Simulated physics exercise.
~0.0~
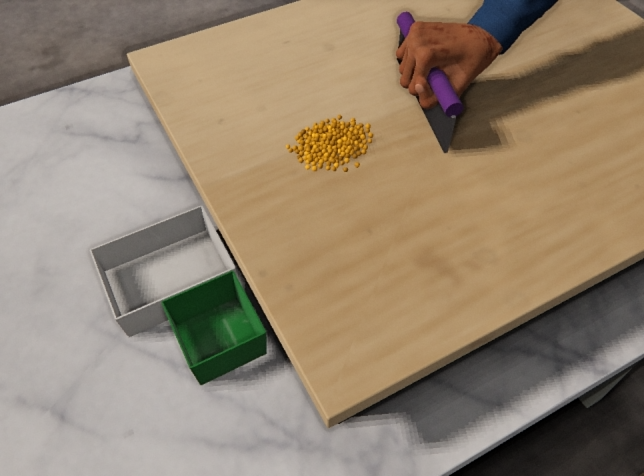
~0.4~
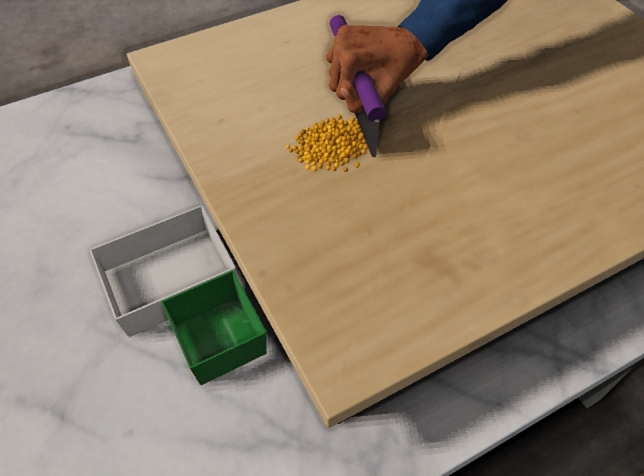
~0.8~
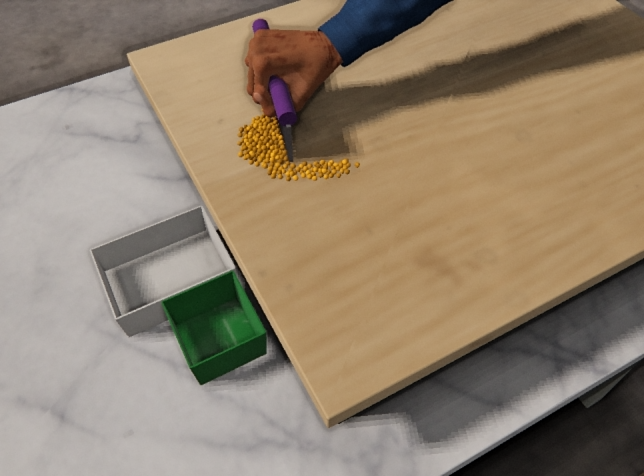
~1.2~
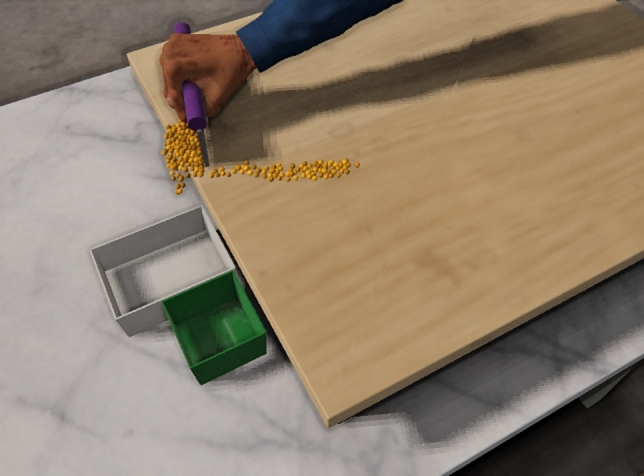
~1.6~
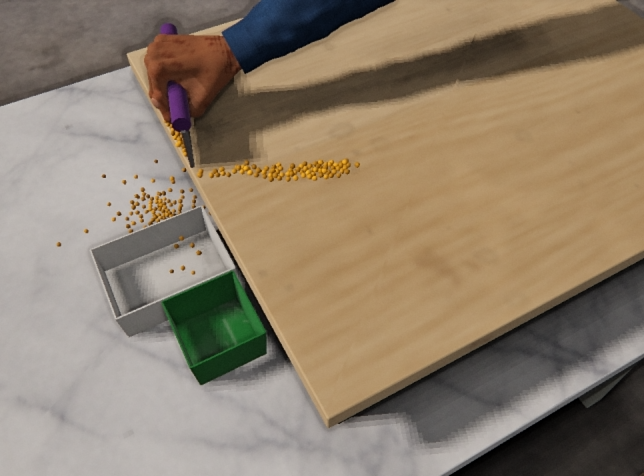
A hand holding a purple-handled scraper swept a pile of yellow kernels left across a wooden board and over its edge, leaving a trail behind; many scattered on the marble, a few landed in the white tin, and the green one stayed empty.
